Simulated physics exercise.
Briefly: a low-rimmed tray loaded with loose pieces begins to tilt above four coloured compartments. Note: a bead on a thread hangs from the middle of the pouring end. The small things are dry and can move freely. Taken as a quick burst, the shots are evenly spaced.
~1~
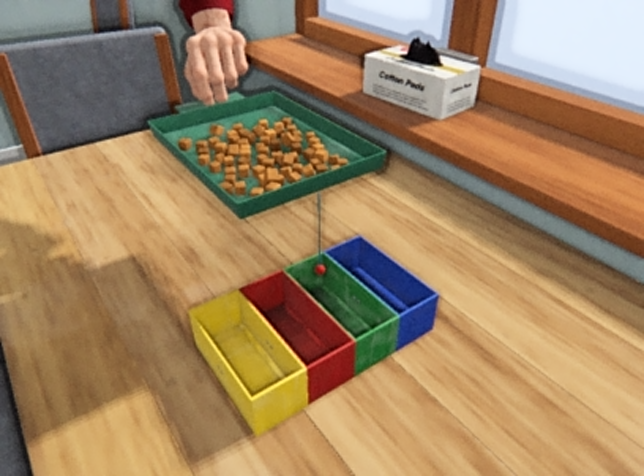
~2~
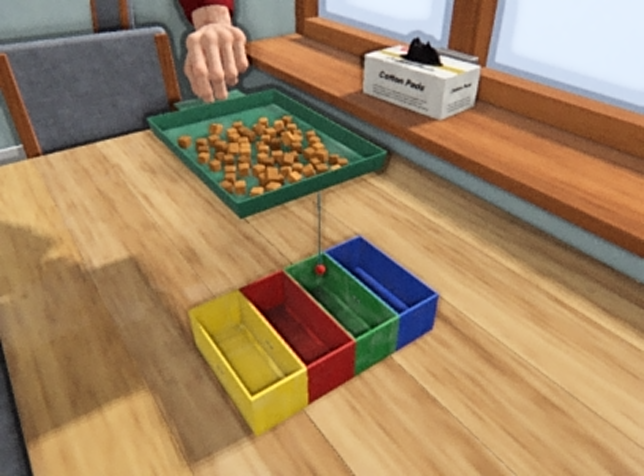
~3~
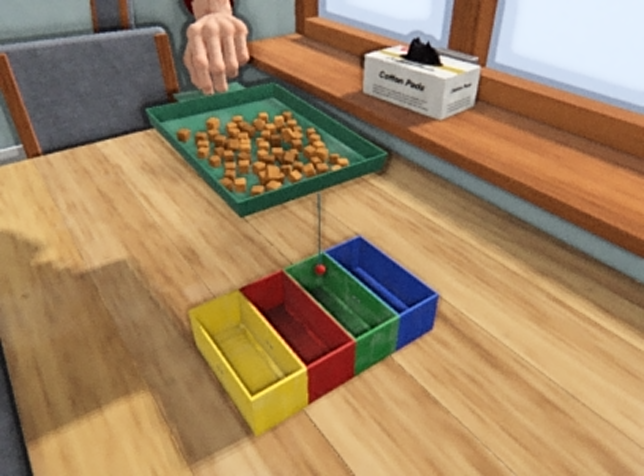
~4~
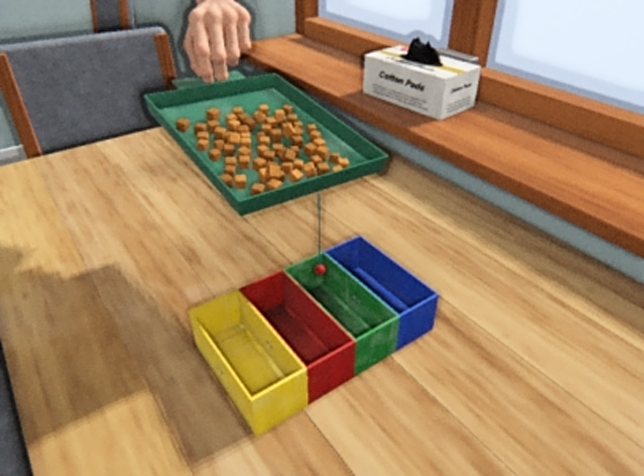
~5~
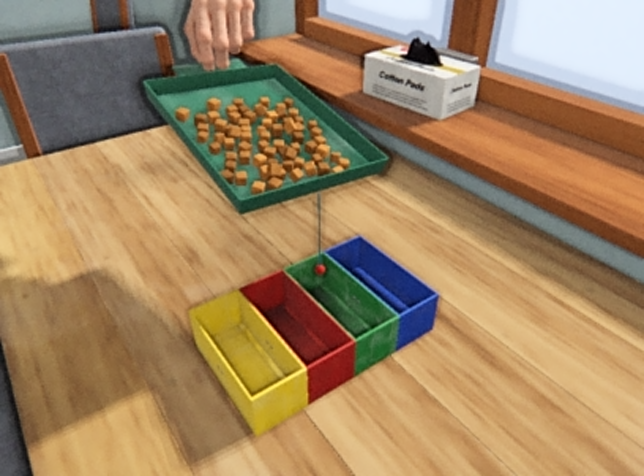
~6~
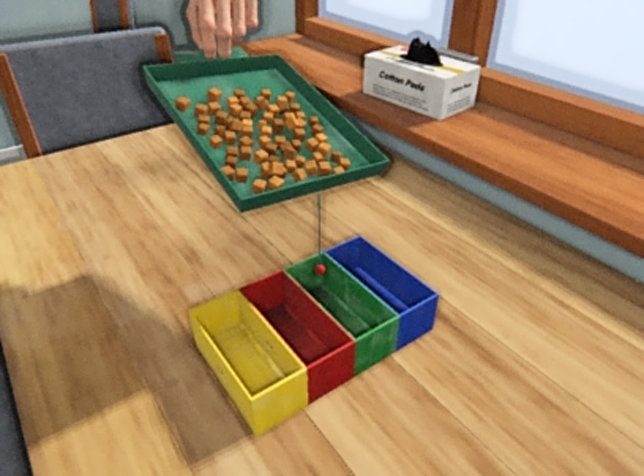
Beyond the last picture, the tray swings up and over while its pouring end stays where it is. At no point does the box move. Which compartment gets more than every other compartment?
The blue compartment gets the most.
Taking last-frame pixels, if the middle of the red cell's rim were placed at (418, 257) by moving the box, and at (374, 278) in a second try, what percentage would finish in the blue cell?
Close to 0 in a hundred, then close to 0 in a hundred.
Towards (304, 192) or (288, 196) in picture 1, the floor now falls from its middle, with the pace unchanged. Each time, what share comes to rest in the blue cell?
First case around 10 per cent, second case 0 per cent.
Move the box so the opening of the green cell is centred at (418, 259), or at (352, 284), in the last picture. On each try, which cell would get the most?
The answer is the cell in red for the first try and that blue cell for the second.
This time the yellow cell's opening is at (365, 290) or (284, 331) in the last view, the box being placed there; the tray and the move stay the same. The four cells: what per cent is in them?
In turn about 80 and about 100 percent.
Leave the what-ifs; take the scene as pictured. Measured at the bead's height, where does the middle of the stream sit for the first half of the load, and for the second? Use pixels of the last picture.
Early half (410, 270), late half (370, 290).
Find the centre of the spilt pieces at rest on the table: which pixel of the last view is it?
It's centred close to pixel (506, 357).
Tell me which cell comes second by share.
That green cell.
Soon after the last picture, tray tipped steeply; all on the tray.
A little later, tray tipped past a quarter turn; nearly all on the tray; a stray few falling or outside the box.
Later still, tray tipped past a quarter turn; about half in the blue cell; about a quarter in the green cell; a small part in the red cell; about a third falling or outside the box.
At rest, tray tipped past a quarter turn; about half in the blue cell; about a quarter in the green cell; a small part in the red cell; none in the yellow cell; about a third outside the box.
